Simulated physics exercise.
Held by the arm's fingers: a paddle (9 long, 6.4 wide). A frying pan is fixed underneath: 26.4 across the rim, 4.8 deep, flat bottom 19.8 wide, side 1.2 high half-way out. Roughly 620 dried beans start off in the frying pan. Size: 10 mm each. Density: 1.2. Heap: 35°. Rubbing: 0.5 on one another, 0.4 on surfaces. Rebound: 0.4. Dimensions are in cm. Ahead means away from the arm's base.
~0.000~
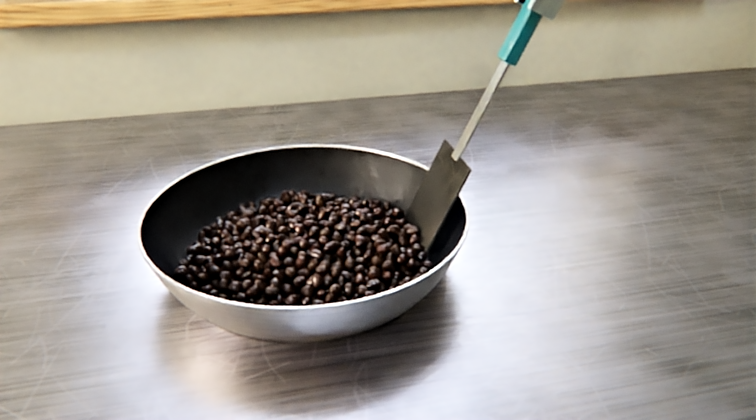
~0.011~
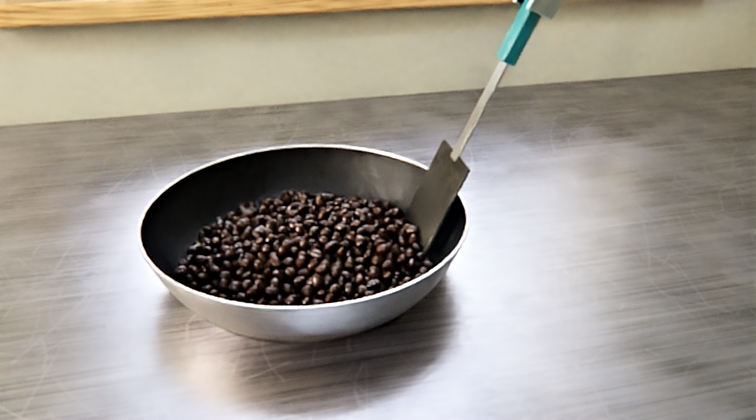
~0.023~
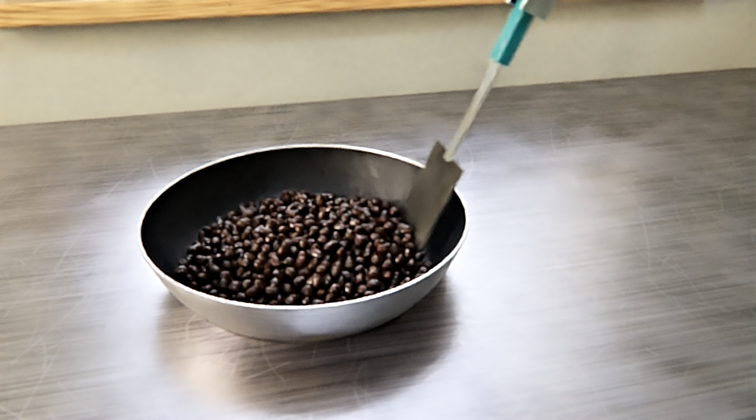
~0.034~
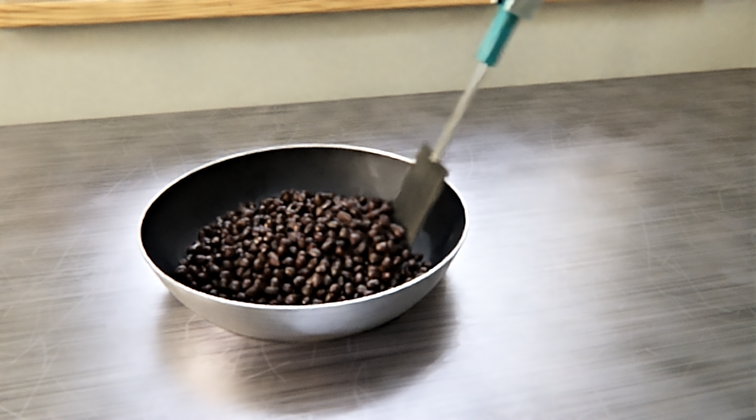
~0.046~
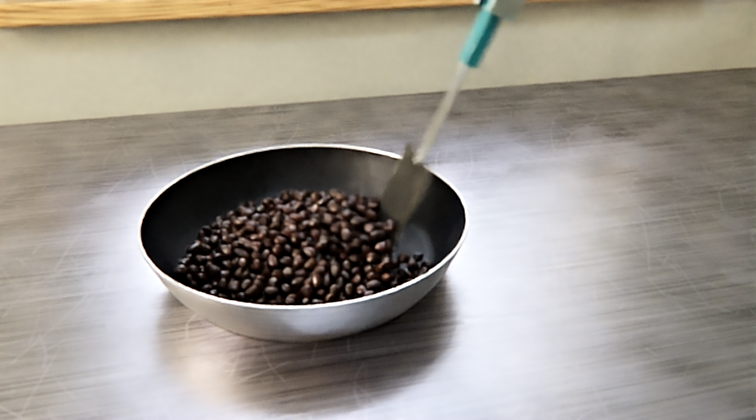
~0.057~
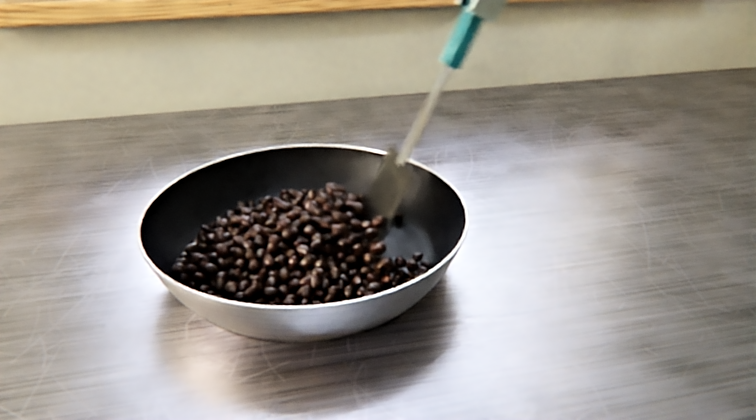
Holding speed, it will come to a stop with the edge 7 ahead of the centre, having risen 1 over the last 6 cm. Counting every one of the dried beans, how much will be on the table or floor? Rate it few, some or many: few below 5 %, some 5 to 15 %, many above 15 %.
Some, 5 to 15 %.
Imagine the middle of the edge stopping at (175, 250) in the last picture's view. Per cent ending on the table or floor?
Estimate: Approx. 25 %.
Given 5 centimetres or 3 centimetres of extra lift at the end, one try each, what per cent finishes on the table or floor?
Close to 10 and 10 percent respectively.
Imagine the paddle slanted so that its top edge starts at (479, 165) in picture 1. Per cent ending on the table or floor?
5 percent or thereabouts.
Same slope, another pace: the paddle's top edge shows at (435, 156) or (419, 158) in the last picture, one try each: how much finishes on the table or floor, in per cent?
Estimates: Near 0 %, near 0 %.
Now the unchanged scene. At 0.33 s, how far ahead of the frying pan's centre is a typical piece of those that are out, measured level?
Around 18 centimetres ahead.
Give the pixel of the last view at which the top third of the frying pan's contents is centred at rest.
I'd put it close to (193, 243).
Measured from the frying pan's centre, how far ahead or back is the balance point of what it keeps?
Ahead of centre, near 4.5 centimetres.
After 0.08 s, sloping 65°, highest piece 6 above the table; 620 in the frying pan.
After 0.11 s, sloping 65°, highest piece 7 above the table; 620 in the frying pan.
After 0.33 s, sloping 65°, highest piece 6 above the table; 574 in the frying pan, 33 on the table or floor, 13 on the blade or in flight.
After 1.38 s, sloping 65°, highest piece 5 above the table; 573 in the frying pan, 47 on the table or floor.
In the end, 573 in the frying pan, 47 on the table or floor. That is 8 % on the table or floor.
